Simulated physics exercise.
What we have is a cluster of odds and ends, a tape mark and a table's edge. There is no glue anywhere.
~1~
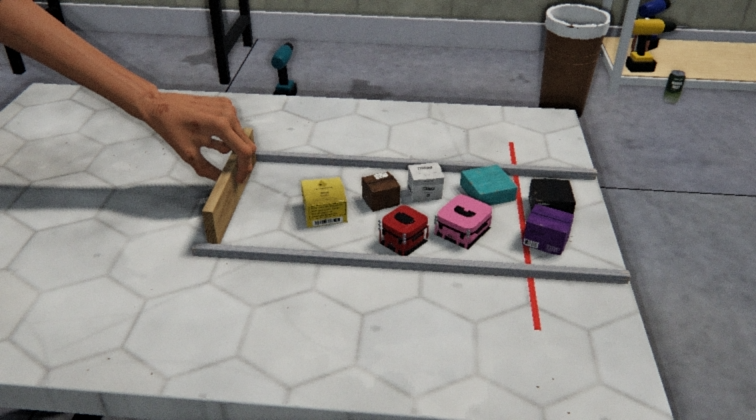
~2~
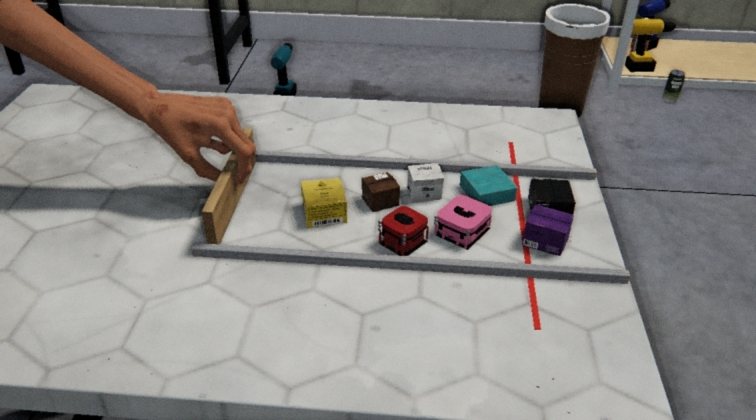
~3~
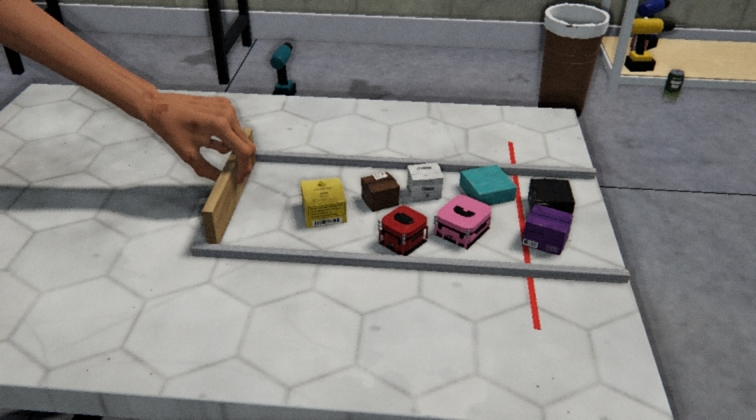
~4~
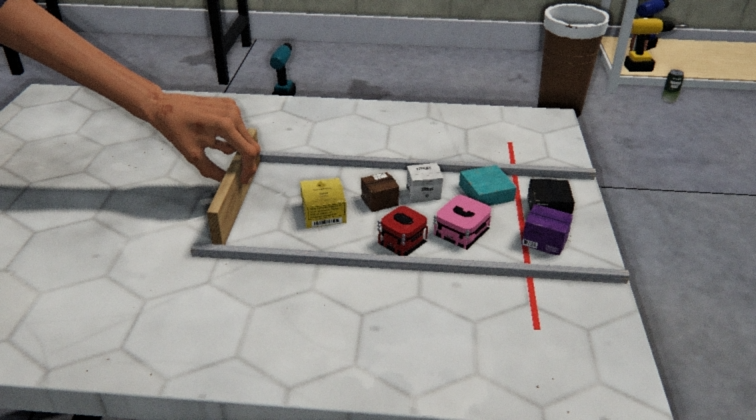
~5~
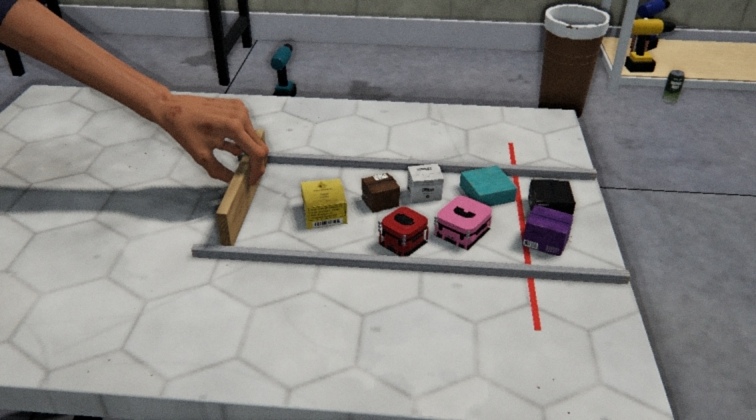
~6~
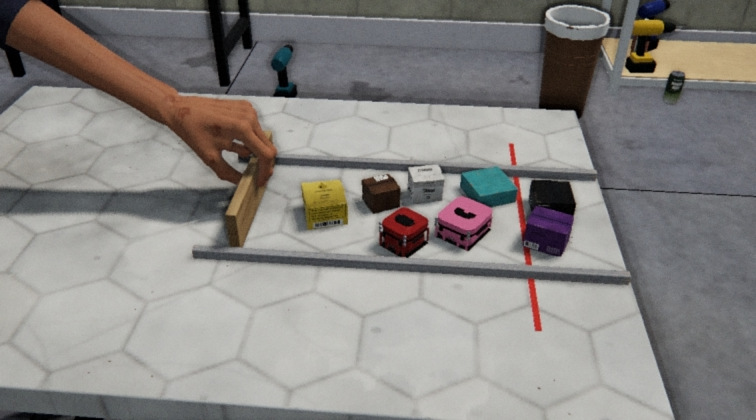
At first, a hand holds a wooden board upright at the left end of a railed lane on a tiled table, with colourful boxes and cases spread toward a red tape line. The board stays nearly still, then the hand slides it slightly right toward the yellow box, while the items remain in place.
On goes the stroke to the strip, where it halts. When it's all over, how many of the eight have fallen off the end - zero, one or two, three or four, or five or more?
One or two have fallen off.
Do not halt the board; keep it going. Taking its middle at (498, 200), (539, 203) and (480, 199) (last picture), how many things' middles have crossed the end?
Respectively, 0, 2 and 0.
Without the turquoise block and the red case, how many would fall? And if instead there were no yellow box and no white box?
The number fallen is 1, and in the other try 0.
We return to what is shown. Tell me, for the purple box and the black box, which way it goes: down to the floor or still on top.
Result - purple box fallen, black box fallen.
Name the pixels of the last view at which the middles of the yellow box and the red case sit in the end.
About (546, 222), and the other about (549, 250).
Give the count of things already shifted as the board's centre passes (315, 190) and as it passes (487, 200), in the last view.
One spot: 1. Other spot: 8.
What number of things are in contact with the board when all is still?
It adds up to 4.
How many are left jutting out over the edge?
0 is the number.
Soon after, none off yet; black box at rest near (552, 201); purple box at rest near (548, 231); turquoise block at rest near (488, 188).
Then, none off yet; black box at rest near (552, 201); purple box at rest near (548, 231); turquoise block at rest near (490, 187).
Further on, none off yet; black box moved about its own width near (577, 201); purple box moved about its own width near (589, 230); turquoise block moved about its own width near (530, 190).
At rest, the number that fall off is one or two; fallen, purple box and black box.
